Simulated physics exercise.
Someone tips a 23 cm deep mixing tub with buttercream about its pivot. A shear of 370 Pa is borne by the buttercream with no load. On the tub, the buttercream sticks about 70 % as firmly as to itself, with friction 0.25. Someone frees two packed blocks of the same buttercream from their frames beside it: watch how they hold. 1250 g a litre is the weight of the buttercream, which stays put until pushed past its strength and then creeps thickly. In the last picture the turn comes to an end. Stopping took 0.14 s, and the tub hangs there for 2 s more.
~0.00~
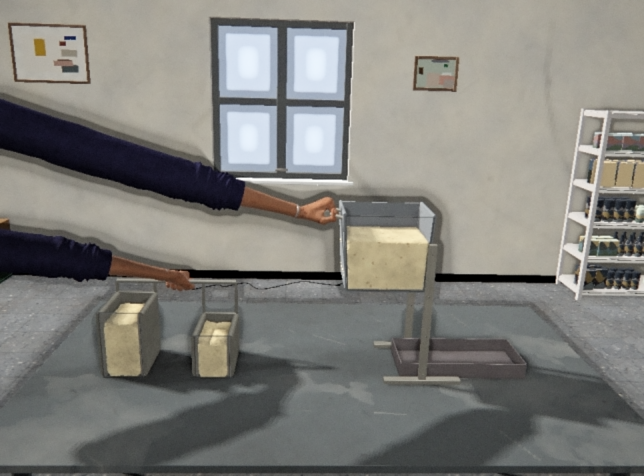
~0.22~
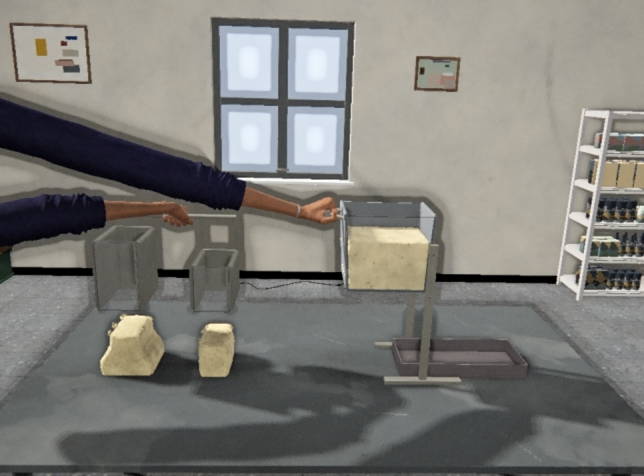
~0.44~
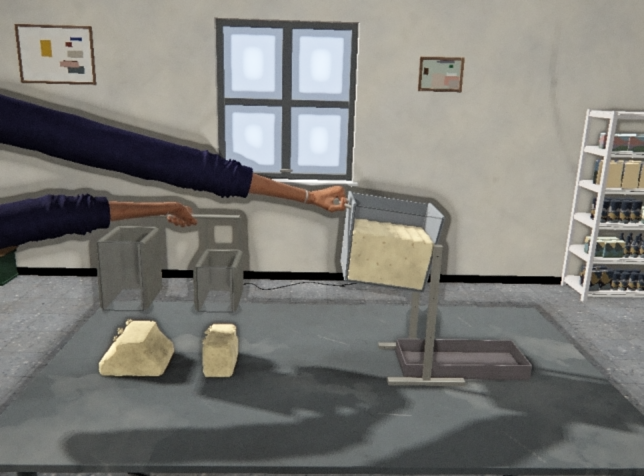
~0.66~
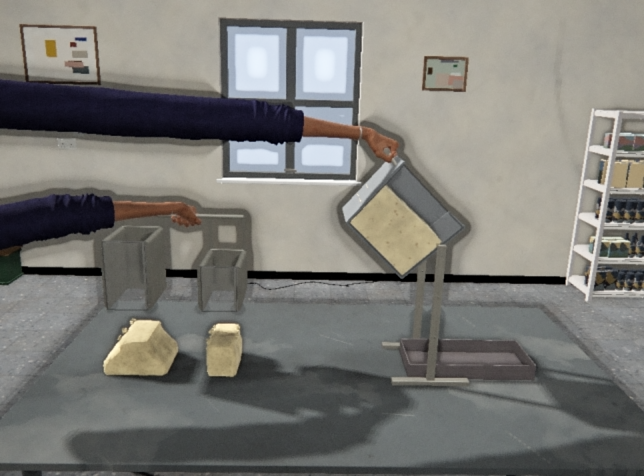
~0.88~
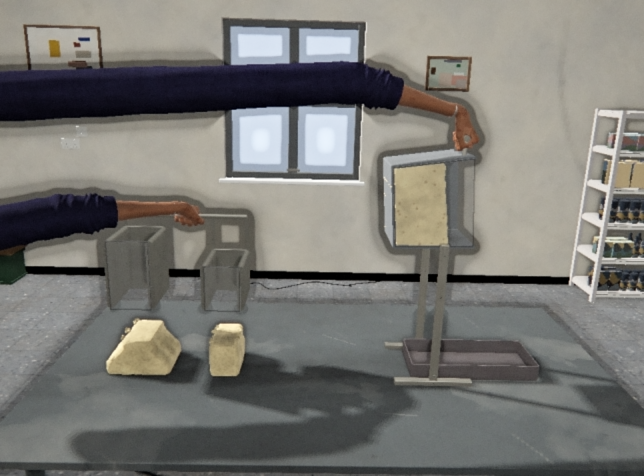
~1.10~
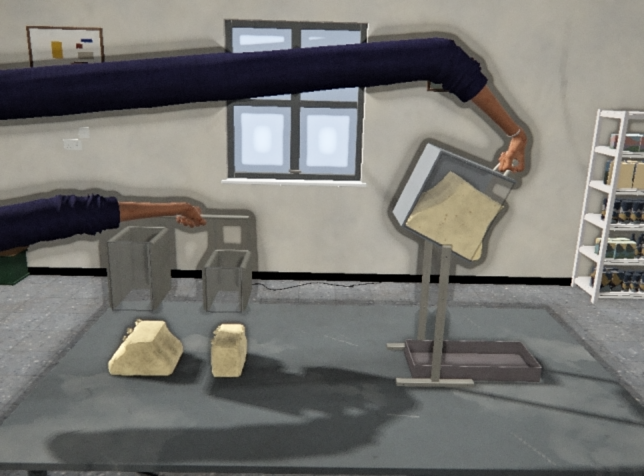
To begin with, two arms reach in from the left, one holding a clear tub of pale buttercream, the other lifting holders off two blocks. The left block sags and widens while the right stays upright, then the upper arm swings the tub clockwise past its side and the buttercream deforms inside.
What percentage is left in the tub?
About 0 %.
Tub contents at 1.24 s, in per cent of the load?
The tub holds around 35 % of the load then.
By 1.24 s, the tub is at 114 degrees and holds 35 %.
By 1.41 s, the tub is at 114 degrees and holds 0 %.
By 1.58 s, the tub is at 114 degrees and holds 0 %.
By 1.75 s, the tub is at 114 degrees and holds 0 %.
By 3.10 s, at the end, the tub is at 114 degrees and holds 0 %.
